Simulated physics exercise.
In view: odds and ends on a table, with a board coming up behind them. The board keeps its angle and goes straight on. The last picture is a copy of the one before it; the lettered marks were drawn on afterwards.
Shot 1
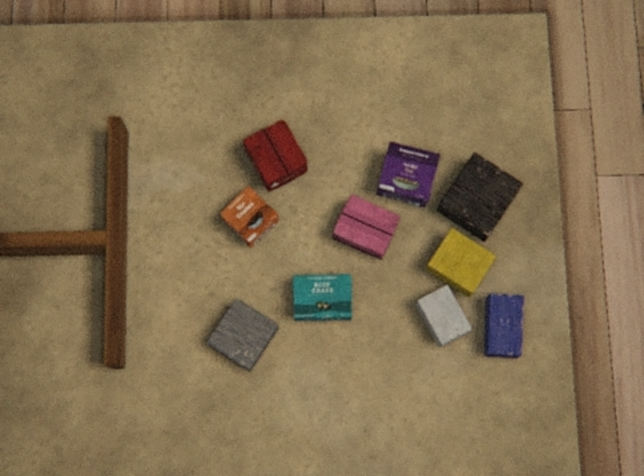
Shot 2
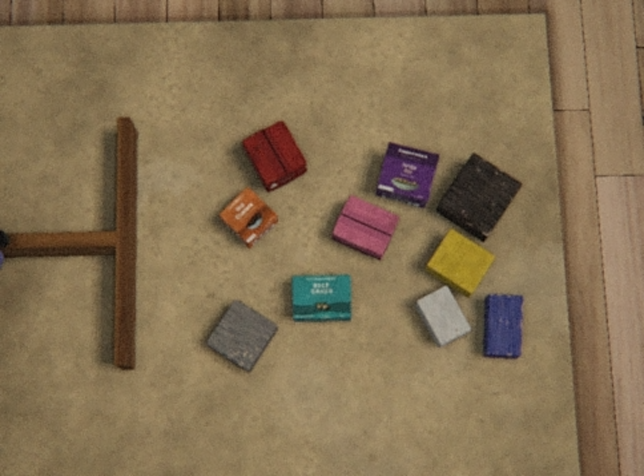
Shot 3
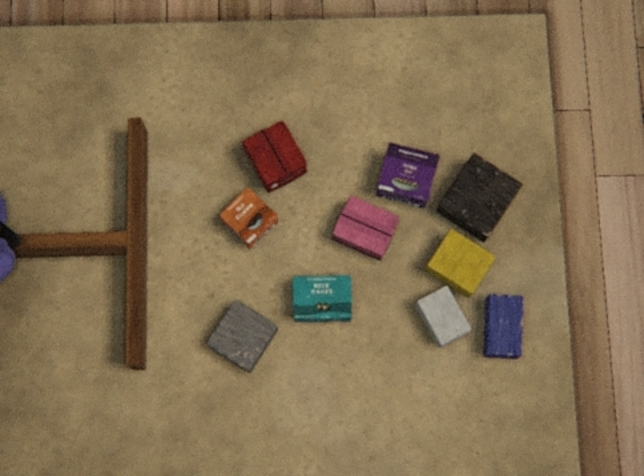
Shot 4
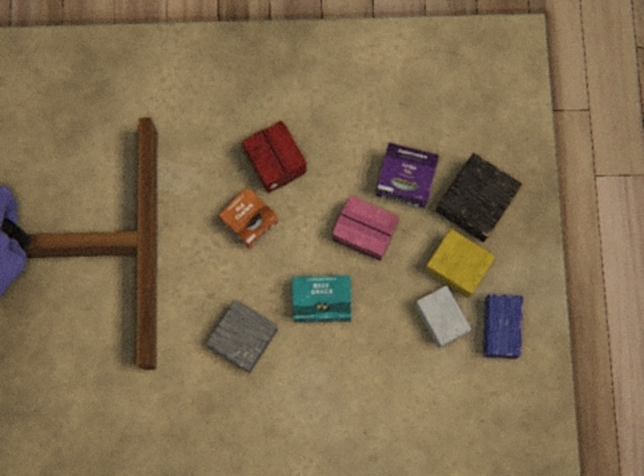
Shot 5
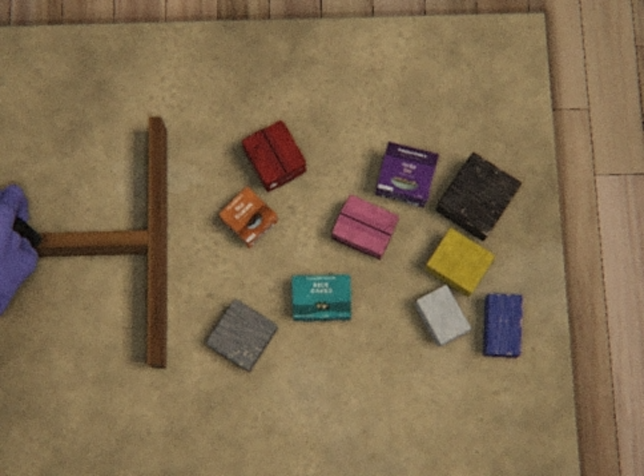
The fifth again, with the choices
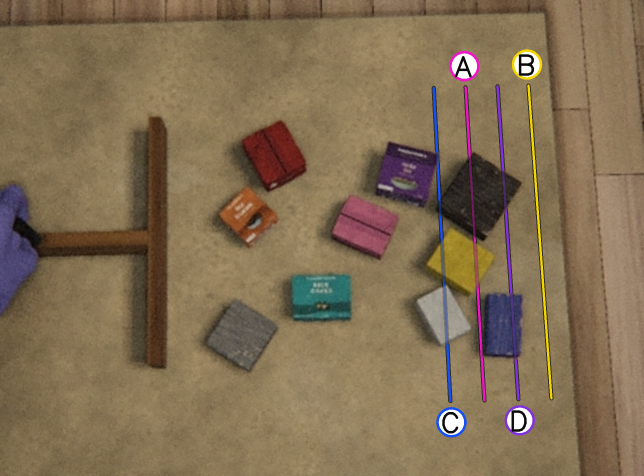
The video shows coloured boxes and blocks scattered on a mottled tan surface while a T-shaped wooden board on the left moves slowly rightward, a purple-gloved hand coming into view gripping its handle; the objects remain still.
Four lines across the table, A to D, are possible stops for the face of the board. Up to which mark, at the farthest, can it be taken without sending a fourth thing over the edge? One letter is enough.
It should halt at A.
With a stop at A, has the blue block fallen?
Yes.
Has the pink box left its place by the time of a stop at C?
Yes.
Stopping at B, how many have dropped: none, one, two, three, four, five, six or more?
Six or more.
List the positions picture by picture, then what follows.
Black block (479, 198); yellow block (461, 263); purple packet (408, 175), in the first frame.
Board (122, 238); blue block (503, 327), in the second frame.
Board (134, 238); white block (443, 317), in the third frame.
Board (144, 238); grey block (242, 336), in the fourth frame.
Board (154, 237); red box (275, 156); black block (478, 197); yellow block (459, 263), in the fifth frame.
On the marked copy, A at (475, 239); B at (540, 237); C at (442, 240); D at (508, 238).
Taking A. A third of the way, board (270, 234); red box (309, 156); grey block (305, 325).
Two thirds of the way, board (384, 231); black block (517, 188); yellow block (513, 265).
When it is over, board (475, 228); yellow block over the edge; blue block over the edge; three fallen.
As for the rest, B drops ten; C is within the limit but short; D drops seven.
